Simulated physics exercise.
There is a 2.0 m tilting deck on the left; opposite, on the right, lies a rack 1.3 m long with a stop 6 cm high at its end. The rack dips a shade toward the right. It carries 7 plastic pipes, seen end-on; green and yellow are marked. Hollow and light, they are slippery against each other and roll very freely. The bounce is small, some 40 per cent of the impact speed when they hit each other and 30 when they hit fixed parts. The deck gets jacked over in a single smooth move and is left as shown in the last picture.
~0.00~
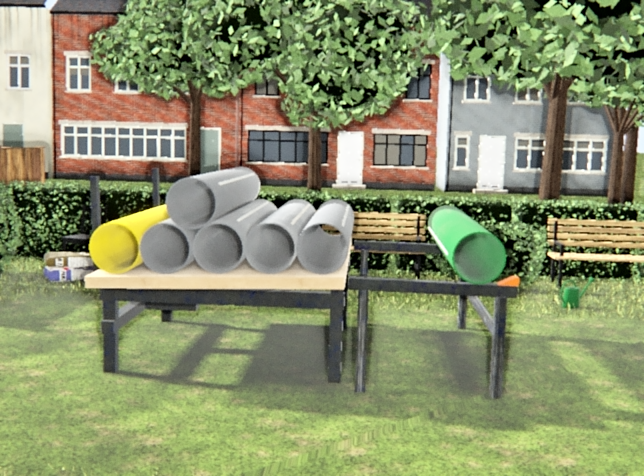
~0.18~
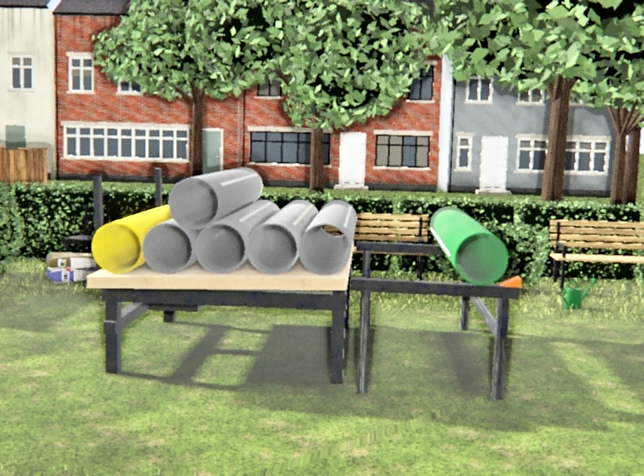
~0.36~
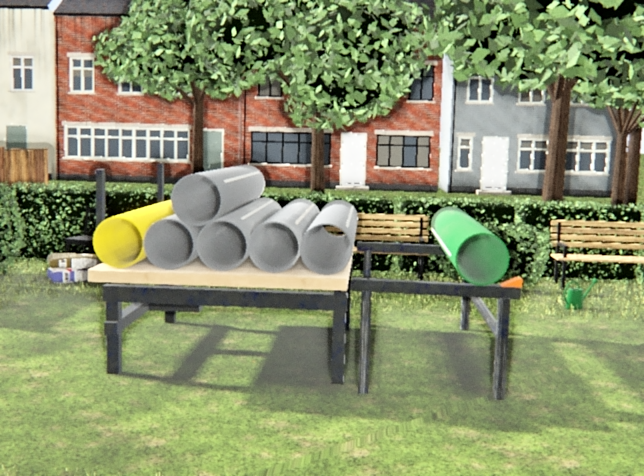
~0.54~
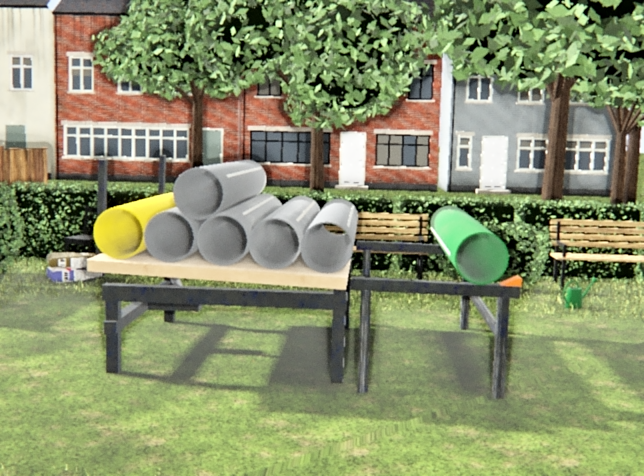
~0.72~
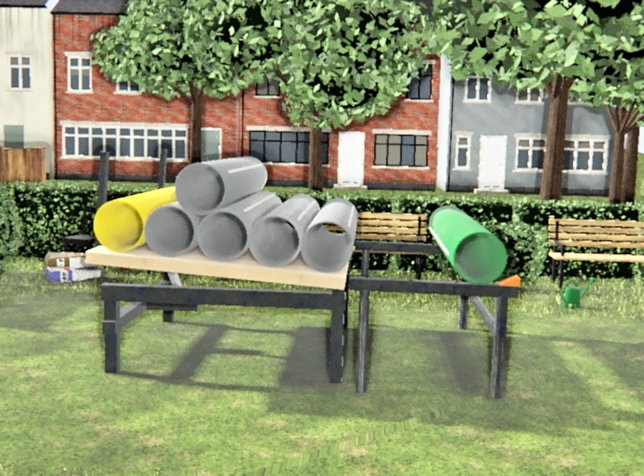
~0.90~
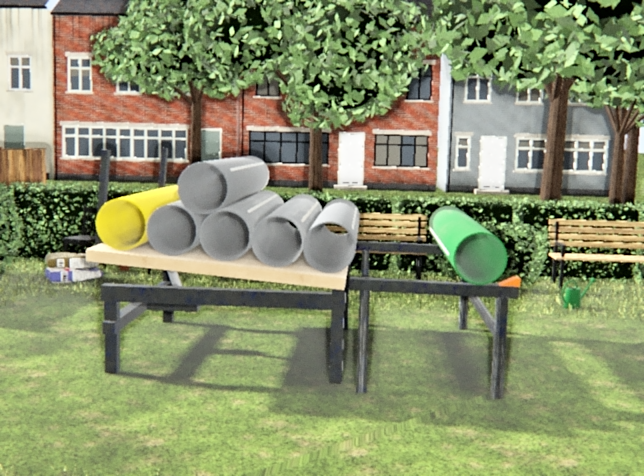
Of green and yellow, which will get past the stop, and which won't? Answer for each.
Green won't, yellow won't.
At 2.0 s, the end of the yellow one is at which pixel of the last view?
(160, 229), more or less.
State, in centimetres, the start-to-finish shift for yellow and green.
The yellow one moved 100 and the green one moved 15.
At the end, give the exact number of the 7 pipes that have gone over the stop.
Counted up, it is 0.
By 2.0 s, green is on the rack, 30 cm from the rack's far end; yellow is on the deck, 145 cm from the hinge, rolling right; 0 lost over the end.
Finally (3.4 s), green is on the rack, 15 cm from the rack's far end; yellow is on the deck, 85 cm from the hinge; 0 lost over the end.
